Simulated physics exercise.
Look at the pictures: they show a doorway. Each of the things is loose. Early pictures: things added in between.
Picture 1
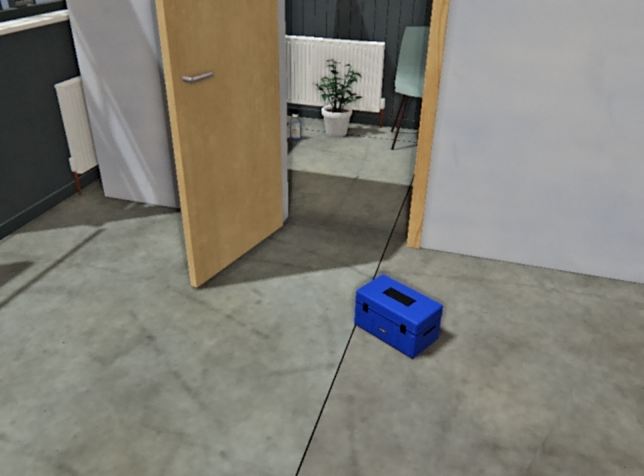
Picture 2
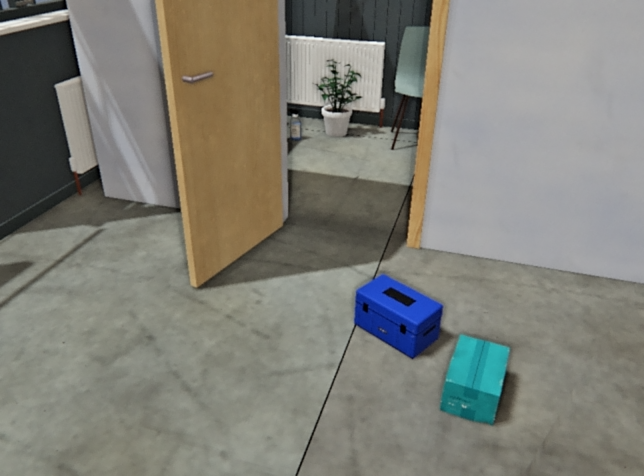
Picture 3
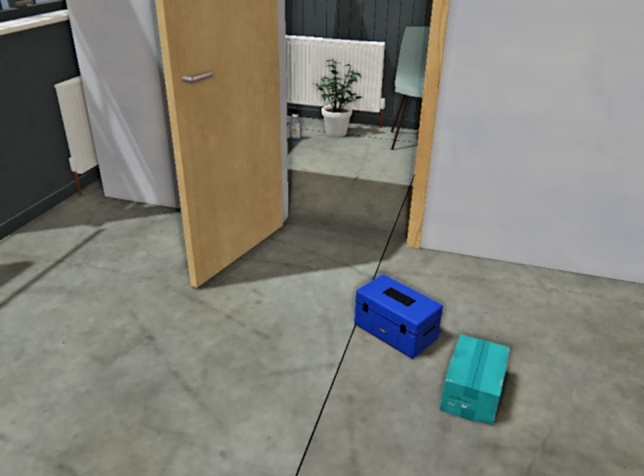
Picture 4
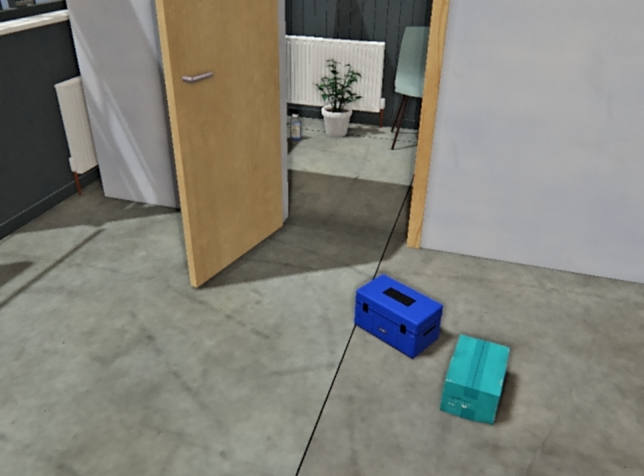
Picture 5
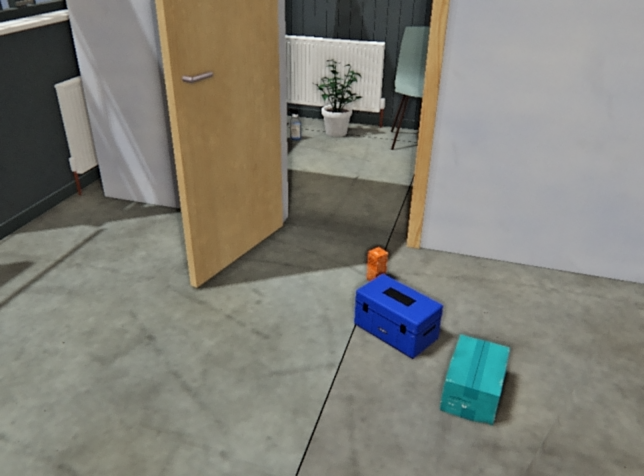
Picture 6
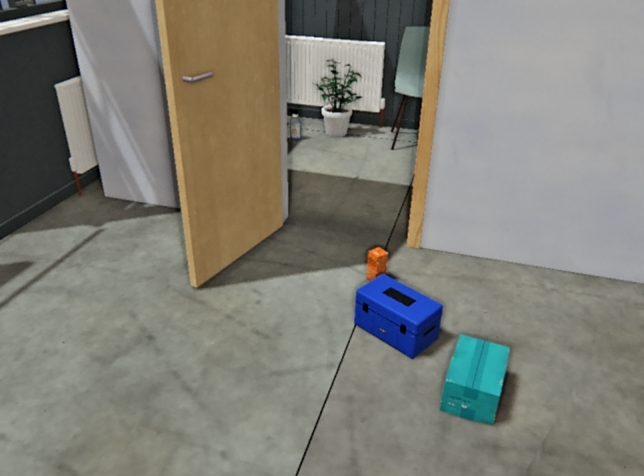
Doorway with a wide-open, still door, a blue toolbox on the floor, a turquoise parcel appearing, then an orange carton behind.
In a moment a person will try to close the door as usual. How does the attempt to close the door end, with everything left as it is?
The door ends up flush with the frame.
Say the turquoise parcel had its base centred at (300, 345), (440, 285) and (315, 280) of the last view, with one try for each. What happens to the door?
First it finishes its swing, then it finishes its swing, and last it cannot finish its swing.
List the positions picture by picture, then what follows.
Door wide open and still; blue toolbox (397, 314), in the first frame.
Door wide open and still; blue toolbox (397, 314); turquoise parcel (476, 378), in the second frame.
Door wide open and still; blue toolbox (397, 314); turquoise parcel (476, 378), in the third frame.
Door wide open and still; blue toolbox (397, 314); turquoise parcel (476, 378), in the fourth frame.
Door wide open and still; blue toolbox (397, 314); turquoise parcel (476, 378), in the fifth frame.
Door wide open and still; orange carton (377, 266); blue toolbox (397, 314), in the sixth frame.
Then, 1.20 s after the last picture, open by 61°.
Then, 1.80 s after the last picture, open by 27°; orange carton slid about its own width near (389, 260).
At rest, open by 0°; moved from the start, orange carton; the other 2 in place. Seen from the same camera at the end, orange carton near (406, 252).
